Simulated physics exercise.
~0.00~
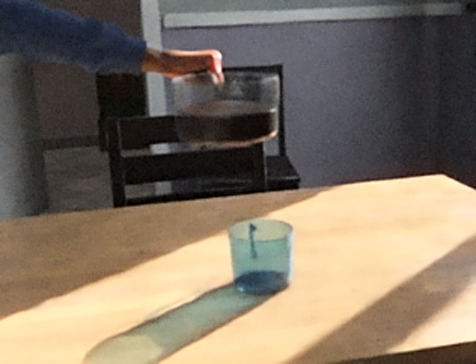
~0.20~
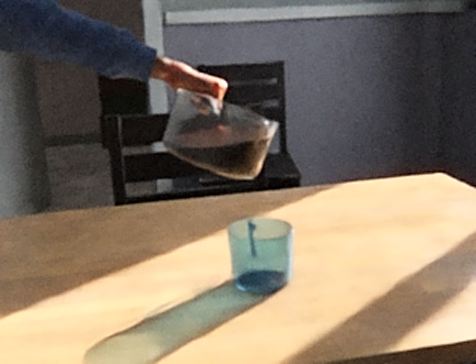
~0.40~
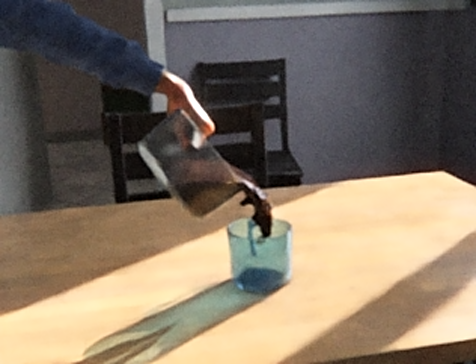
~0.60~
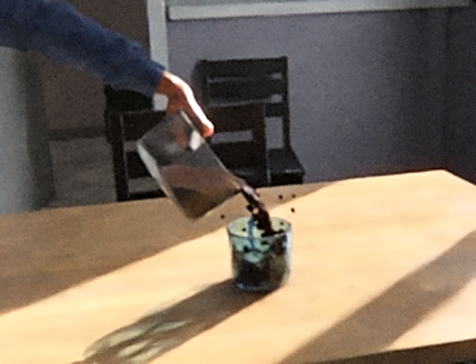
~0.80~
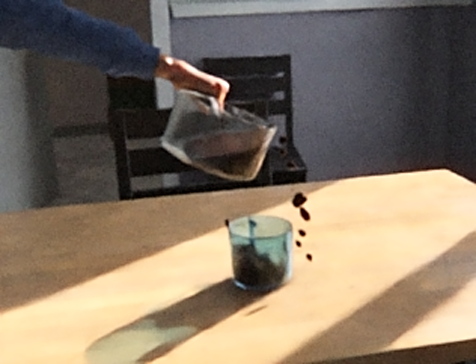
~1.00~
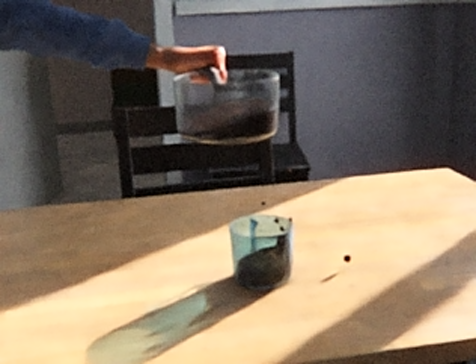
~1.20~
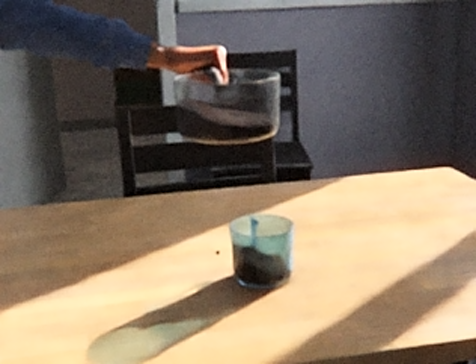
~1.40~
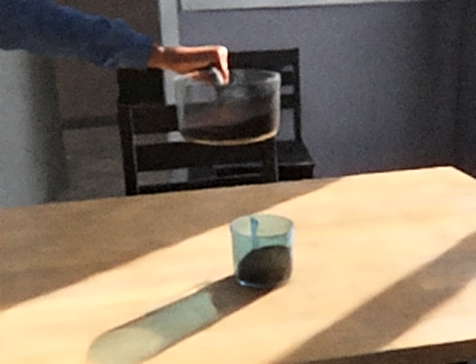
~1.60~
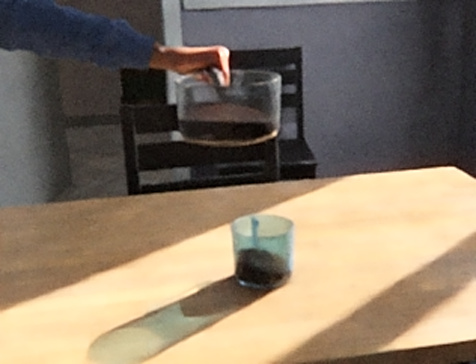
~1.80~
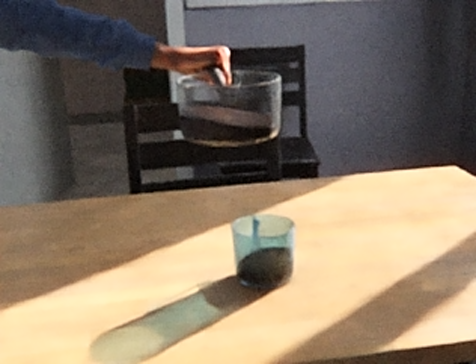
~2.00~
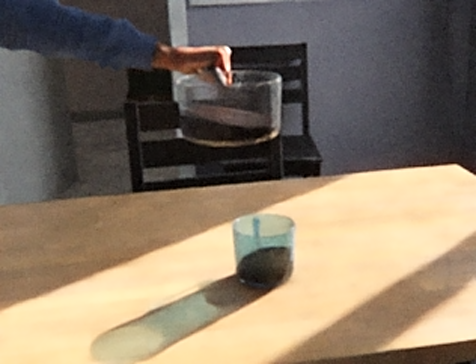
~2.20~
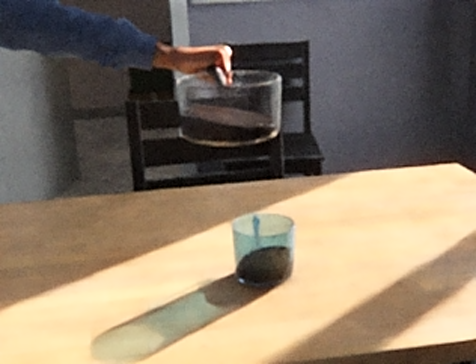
The clip opens with a hand in a blue sleeve holding a clear vessel of dark coffee above a small blue-green cup on a sunlit wooden table, with dark chairs behind. The hand lowers the vessel and tips it to the right until a dark stream falls into the cup. The coffee churns and droplets fly up around the rim. The hand then tilts the vessel back upright and lifts it as stray drops fall beside the cup. At the end, the cup sits partly filled while the hand holds the vessel level above, coffee still inside it.
